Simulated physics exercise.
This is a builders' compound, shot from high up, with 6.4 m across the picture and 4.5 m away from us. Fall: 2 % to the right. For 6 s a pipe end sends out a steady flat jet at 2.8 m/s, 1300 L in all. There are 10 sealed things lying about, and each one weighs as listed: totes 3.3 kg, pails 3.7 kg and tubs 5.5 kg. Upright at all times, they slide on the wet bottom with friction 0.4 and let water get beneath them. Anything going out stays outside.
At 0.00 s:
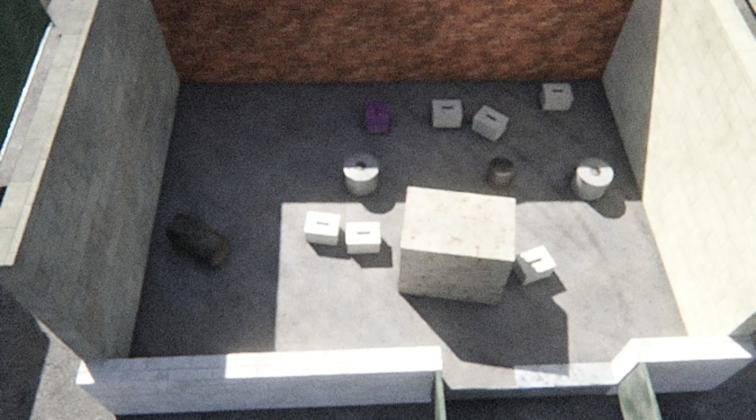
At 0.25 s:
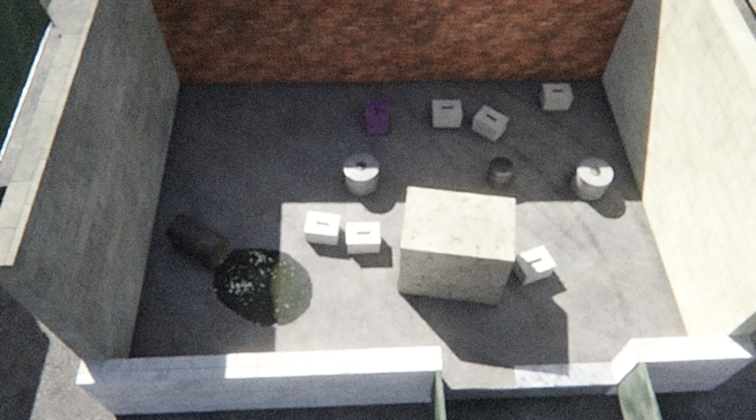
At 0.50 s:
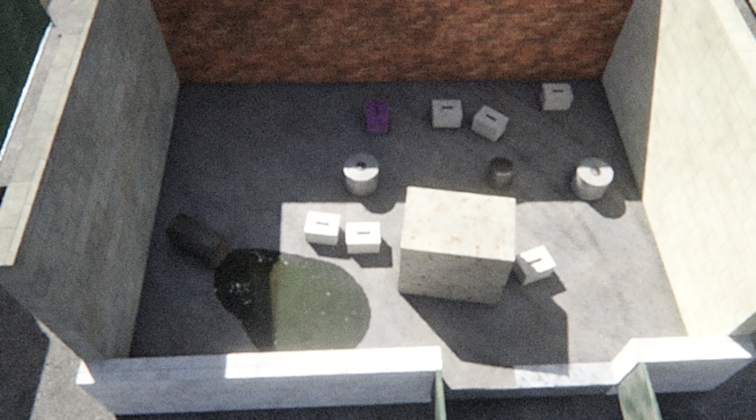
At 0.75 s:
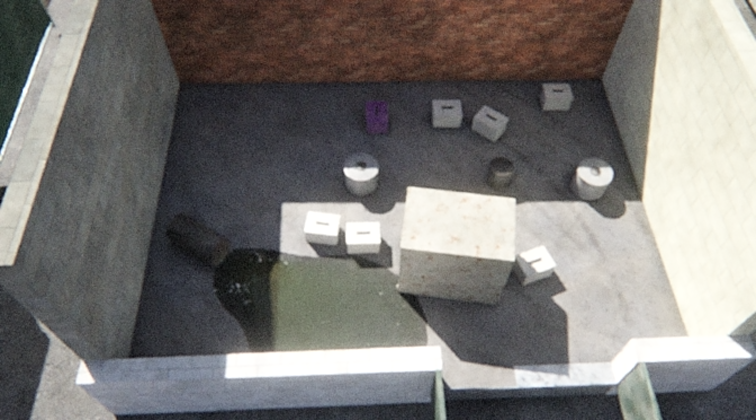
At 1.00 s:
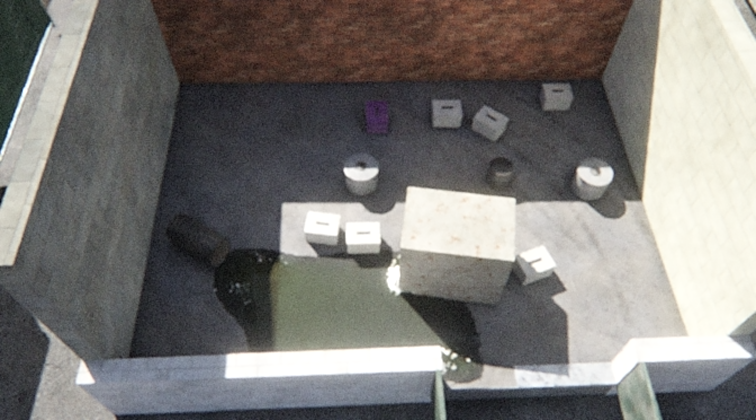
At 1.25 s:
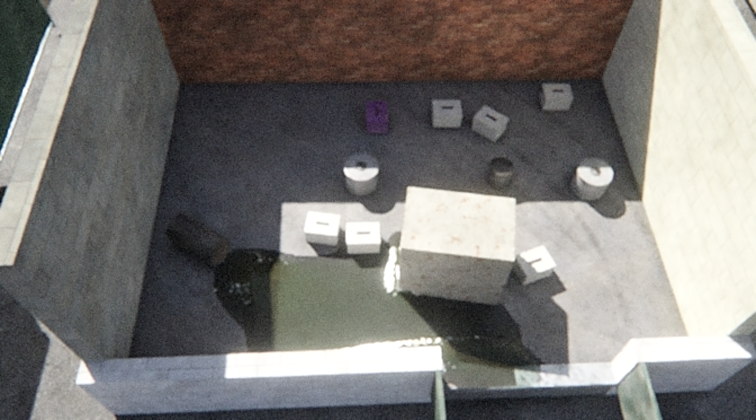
In a walled builders' compound seen from above, white boxes, round tubs and a purple tote stand around a large pale block. Water pours from the dark pipe end at left, pooling beside it, then spreads rightward along the front wall to the block and past its front, while the objects stay still.
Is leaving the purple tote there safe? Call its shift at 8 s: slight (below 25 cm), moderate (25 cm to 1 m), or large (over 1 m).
Slight.
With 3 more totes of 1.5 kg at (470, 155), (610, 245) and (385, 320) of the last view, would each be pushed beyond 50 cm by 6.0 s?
The first is lower, the second higher, the third higher.
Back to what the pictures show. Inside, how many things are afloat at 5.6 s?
My tally comes to 0.
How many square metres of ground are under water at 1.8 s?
Flooded: Near 6.0 m2.
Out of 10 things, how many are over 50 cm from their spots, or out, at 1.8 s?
At that time I count 0.
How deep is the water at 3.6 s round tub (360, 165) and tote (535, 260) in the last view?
I'd put it at 1 cm and 2 cm respectively.
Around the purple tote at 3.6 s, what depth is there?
The depth there is around 1 cm.
After 1.8 s the purple tote is near (377, 112), 0.0 m from its start, aground; 0 of 10 are out; 0 afloat.
After 3.6 s the purple tote is near (377, 112), 0.0 m from its start, aground; 0 of 10 are out; 0 afloat.
After 5.6 s the purple tote is near (377, 112), 0.0 m from its start, aground; 0 of 10 are out; 0 afloat.
After 8.0 s the purple tote is near (377, 112), 0.0 m from its start, aground; 0 of 10 are out; 4 afloat.
